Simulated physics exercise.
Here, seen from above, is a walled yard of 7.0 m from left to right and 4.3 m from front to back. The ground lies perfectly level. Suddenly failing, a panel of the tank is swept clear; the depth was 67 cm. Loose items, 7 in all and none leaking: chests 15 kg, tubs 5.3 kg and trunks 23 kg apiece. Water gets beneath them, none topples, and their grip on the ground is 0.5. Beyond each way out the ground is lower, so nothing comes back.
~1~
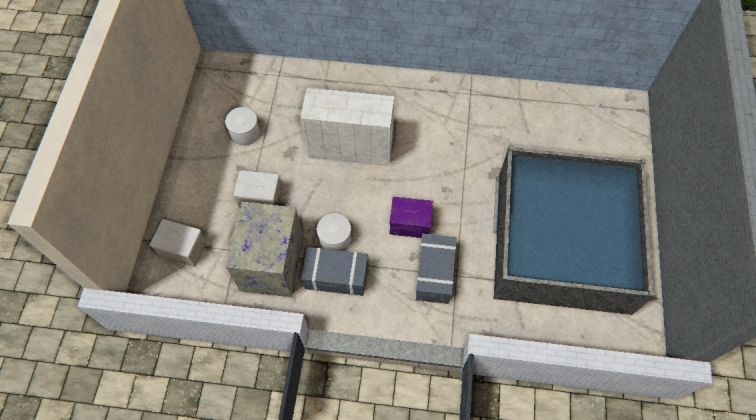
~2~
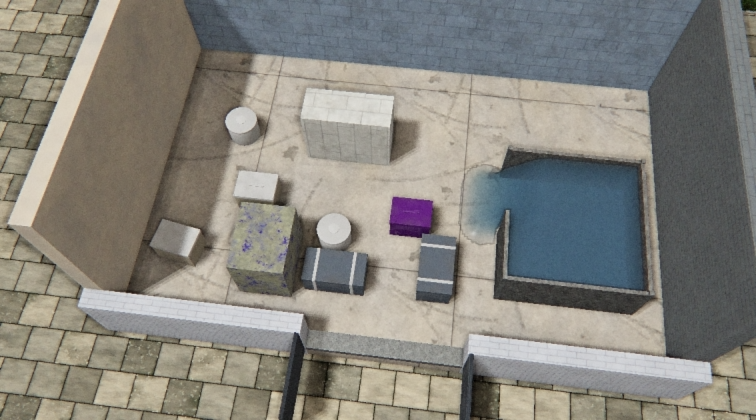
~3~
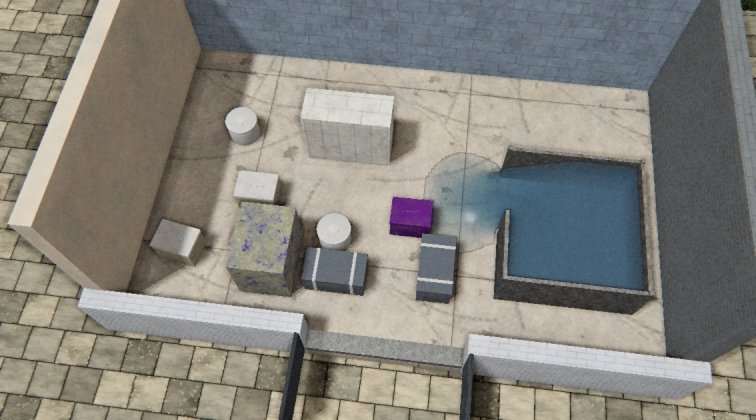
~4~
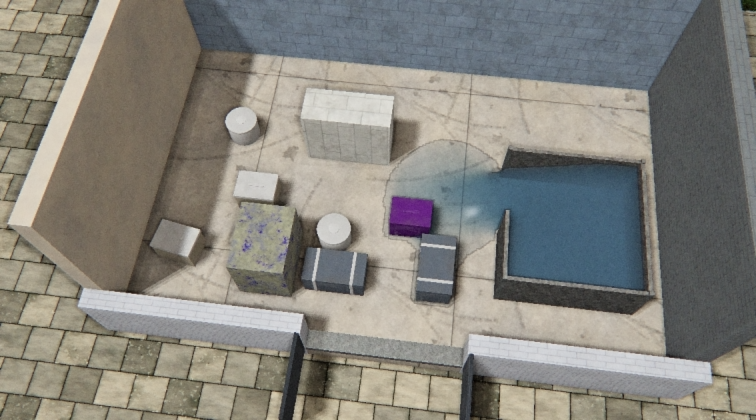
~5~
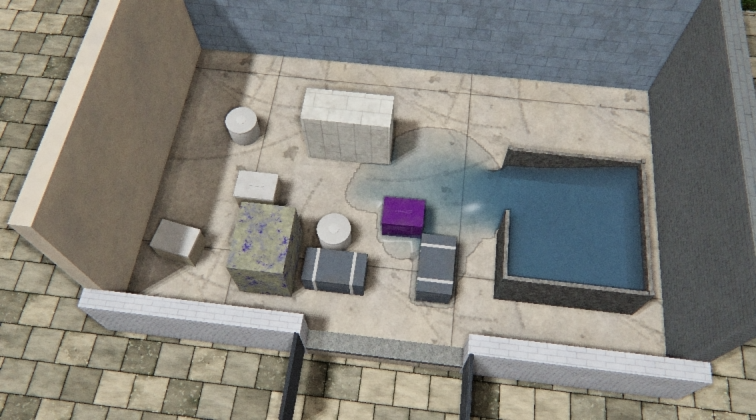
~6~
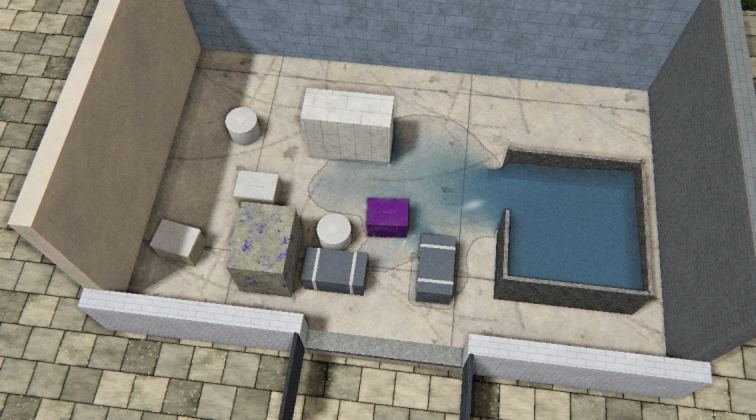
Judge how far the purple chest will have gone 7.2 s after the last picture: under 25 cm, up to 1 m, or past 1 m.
It will be left a long way off.
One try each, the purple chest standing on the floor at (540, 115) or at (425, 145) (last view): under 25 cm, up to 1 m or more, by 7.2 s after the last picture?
Nearly still; swept far.
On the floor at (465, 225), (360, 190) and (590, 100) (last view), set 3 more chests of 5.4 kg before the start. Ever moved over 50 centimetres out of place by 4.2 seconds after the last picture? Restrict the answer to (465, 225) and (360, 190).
Order kept: Exceeds it, exceeds it.
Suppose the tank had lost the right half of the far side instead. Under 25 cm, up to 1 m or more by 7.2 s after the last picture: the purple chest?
Well, the purple chest keeps its spot.
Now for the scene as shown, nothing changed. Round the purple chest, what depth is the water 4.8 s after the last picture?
Somewhere close to 11 cm.
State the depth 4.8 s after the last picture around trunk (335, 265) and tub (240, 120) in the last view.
First roughly 6 cm, second roughly 10 cm.
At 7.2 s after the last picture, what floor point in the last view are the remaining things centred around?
It works out to somewhere near (292, 250) on the floor.
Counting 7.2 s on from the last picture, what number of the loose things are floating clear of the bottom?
Count at that moment: 4.
Then, 0.9 s after the last picture the purple chest is near (333, 207), 1.1 m from its start, aground; 0 of 7 are out; 1 afloat.
Then, 2.8 s after the last picture the purple chest is near (182, 192), 3.1 m from its start, afloat; 0 of 7 are out; 4 afloat.
Then, 4.8 s after the last picture the purple chest is near (205, 233), 2.7 m from its start, afloat; 0 of 7 are out; 4 afloat.
Then, 7.2 s after the last picture the purple chest is near (167, 186), 3.3 m from its start, afloat; 0 of 7 are out; 4 afloat.
